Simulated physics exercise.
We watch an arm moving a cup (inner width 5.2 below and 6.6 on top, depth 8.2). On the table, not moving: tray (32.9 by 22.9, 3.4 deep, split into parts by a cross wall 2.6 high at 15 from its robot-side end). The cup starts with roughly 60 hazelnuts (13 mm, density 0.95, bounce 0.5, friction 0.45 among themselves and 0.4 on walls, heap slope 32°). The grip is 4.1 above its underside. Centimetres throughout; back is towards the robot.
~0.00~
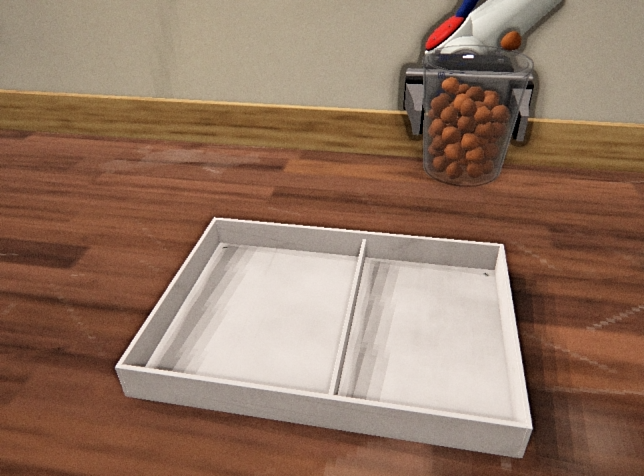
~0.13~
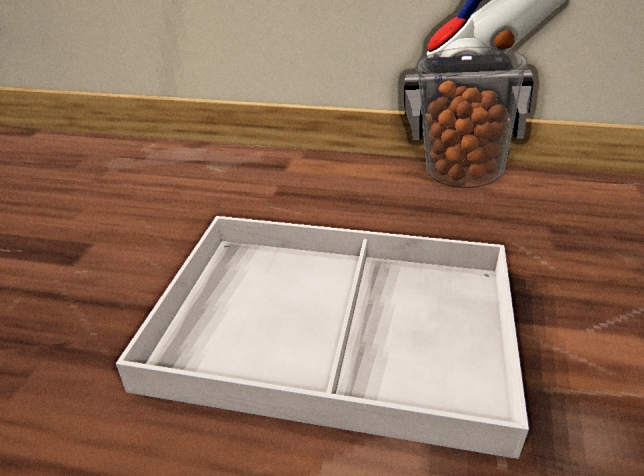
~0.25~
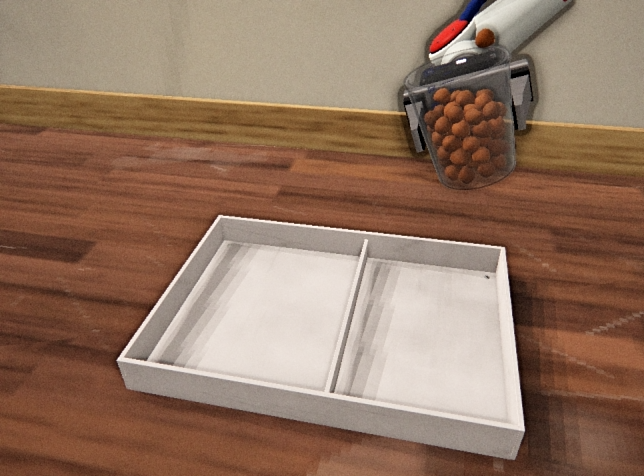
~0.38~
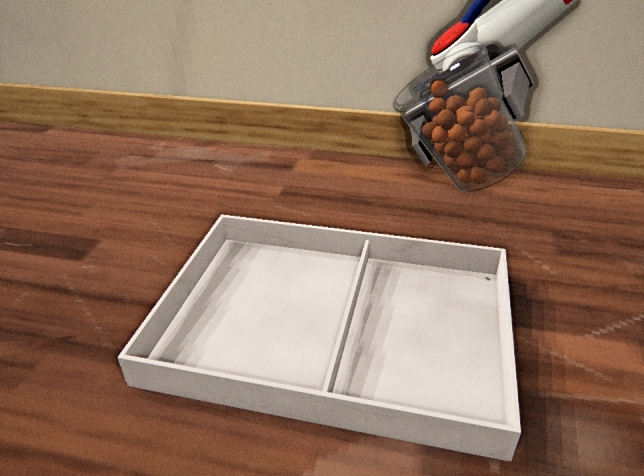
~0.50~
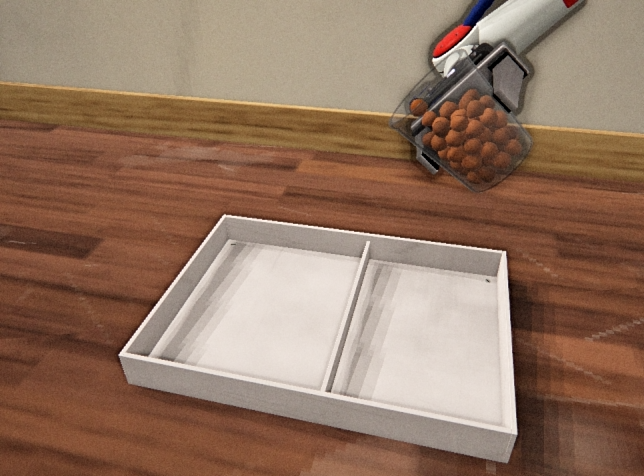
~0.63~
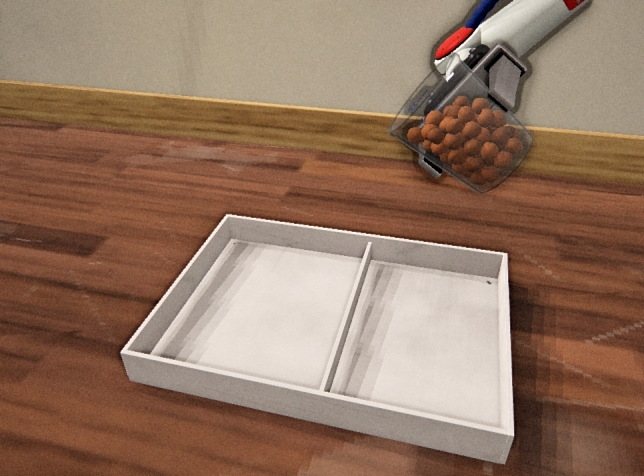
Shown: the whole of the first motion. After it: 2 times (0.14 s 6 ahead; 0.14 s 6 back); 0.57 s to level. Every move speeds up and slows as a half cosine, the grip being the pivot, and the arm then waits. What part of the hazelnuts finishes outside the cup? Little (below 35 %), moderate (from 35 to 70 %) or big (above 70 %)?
Share outside the cup: Little (below 35 %).
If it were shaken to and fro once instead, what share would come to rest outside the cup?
In that case some 15 per cent.
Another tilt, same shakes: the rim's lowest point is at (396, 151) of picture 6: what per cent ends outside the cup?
About 85 per cent.
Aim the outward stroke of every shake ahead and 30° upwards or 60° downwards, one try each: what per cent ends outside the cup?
About 50 and 0 per cent.
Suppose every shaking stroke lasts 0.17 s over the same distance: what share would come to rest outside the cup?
Then about 5 per cent.
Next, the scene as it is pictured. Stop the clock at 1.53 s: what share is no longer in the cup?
Near 25 per cent so far.
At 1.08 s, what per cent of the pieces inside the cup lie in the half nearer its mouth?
Roughly 50 per cent.
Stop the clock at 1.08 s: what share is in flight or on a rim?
Some 0 per cent.
By 1.08 s, tilted 54° forward, highest piece 24 above the table; 54 in the cup, 7 in the robot-side part, 1 in the far-side part.
By 1.53 s, tilted 18° forward, highest piece 26 above the table; 48 in the cup, 12 in the robot-side part, 2 in the far-side part.
By 1.96 s, level, highest piece 25 above the table; 48 in the cup, 12 in the robot-side part, 2 in the far-side part.
By 3.01 s, level, highest piece 25 above the table; 48 in the cup, 12 in the robot-side part, 2 in the far-side part.
Final count, 48 in the cup, 12 in the robot-side part, 2 in the far-side part. That is 23 % outside the cup.
